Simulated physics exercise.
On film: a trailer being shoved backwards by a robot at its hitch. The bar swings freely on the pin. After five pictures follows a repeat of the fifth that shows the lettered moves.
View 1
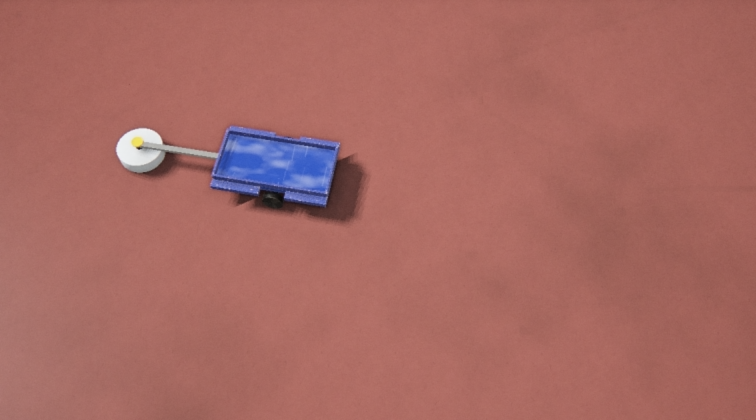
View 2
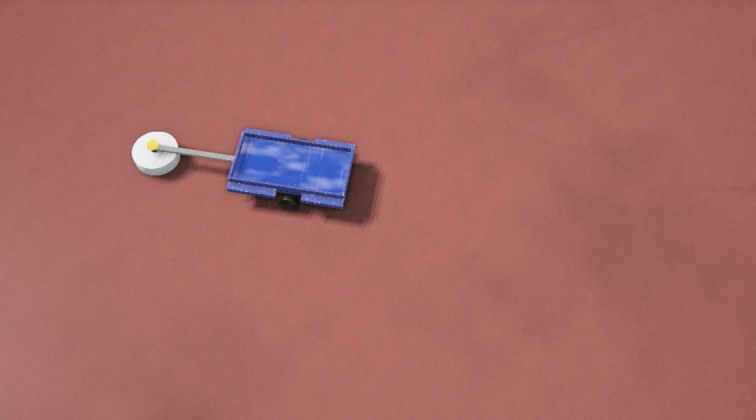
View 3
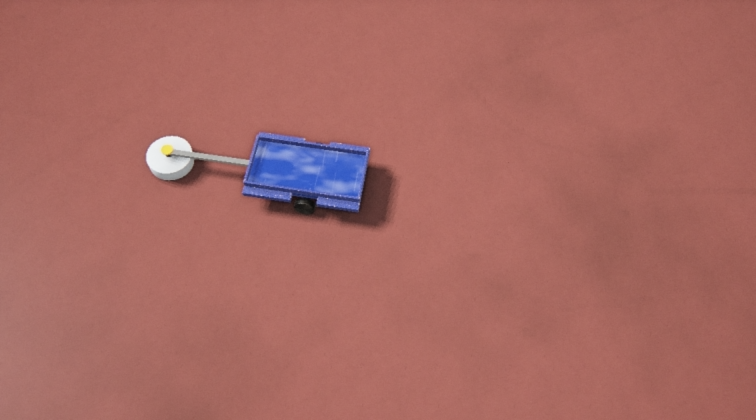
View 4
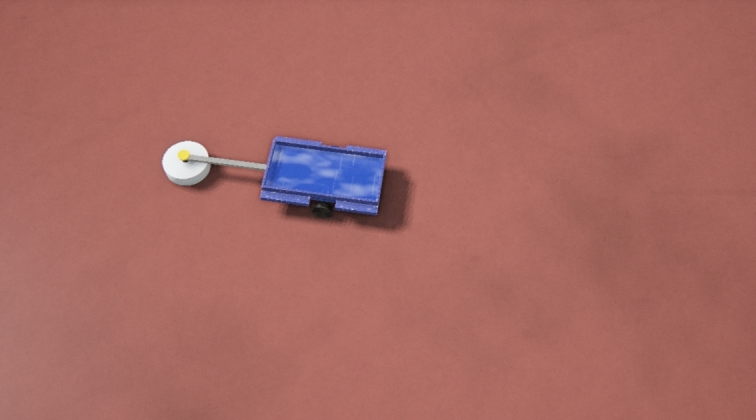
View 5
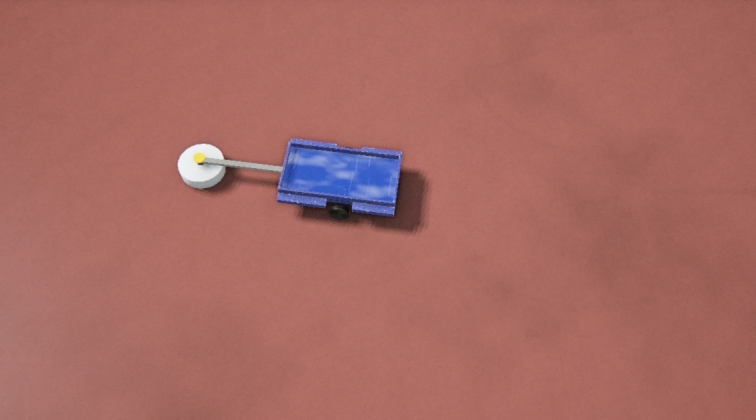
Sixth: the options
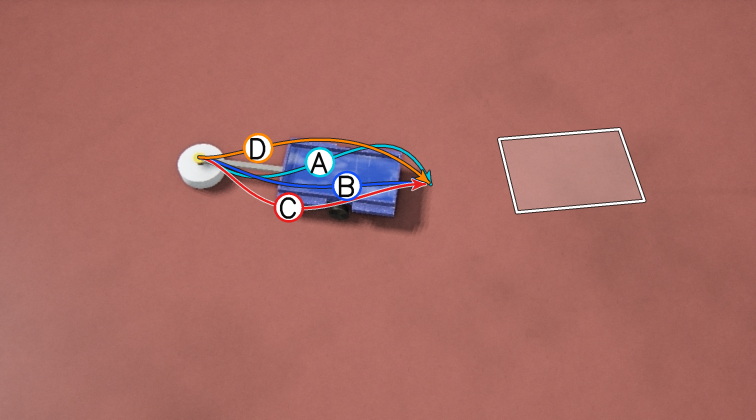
At the start, a round white robot with a yellow pin on top sits at the upper left, joined by a thin grey bar to a blue cart on its right. The robot pushes the cart steadily rightward and slightly downward across the reddish floor, staying behind it throughout.
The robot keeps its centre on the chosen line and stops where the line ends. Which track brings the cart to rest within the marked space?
Line B does it.
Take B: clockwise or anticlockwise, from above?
Anticlockwise.
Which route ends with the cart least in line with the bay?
The widest miss is D.
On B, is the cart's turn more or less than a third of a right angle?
Less than that.
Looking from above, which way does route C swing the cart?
It turns anticlockwise.
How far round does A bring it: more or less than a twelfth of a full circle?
It turns less than that.
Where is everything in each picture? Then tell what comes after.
The first picture shows robot (140, 148); blue cart (277, 164).
The second picture shows robot (156, 152); blue cart (293, 166).
The third picture shows robot (170, 156); blue cart (308, 170).
The fourth picture shows robot (186, 161); blue cart (325, 173).
The fifth picture shows robot (202, 164); blue cart (341, 175).
On the marked copy, A from (199, 157) via (328, 159) to (431, 185); B from (199, 157) via (312, 187) to (425, 184); C from (199, 157) via (298, 208) to (425, 184); D from (199, 157) via (317, 140) to (429, 183); the bay at (570, 169).
With B. Early on, robot (276, 189), cart (420, 180).
Further on, robot (359, 192), cart (502, 177).
At the end, robot (430, 191), cart (572, 172); the cart stands in the bay.
As for the rest, A leaves the cart at (576, 216), out of the bay; C leaves the cart at (550, 132), out of the bay; D leaves the cart at (551, 273), out of the bay.
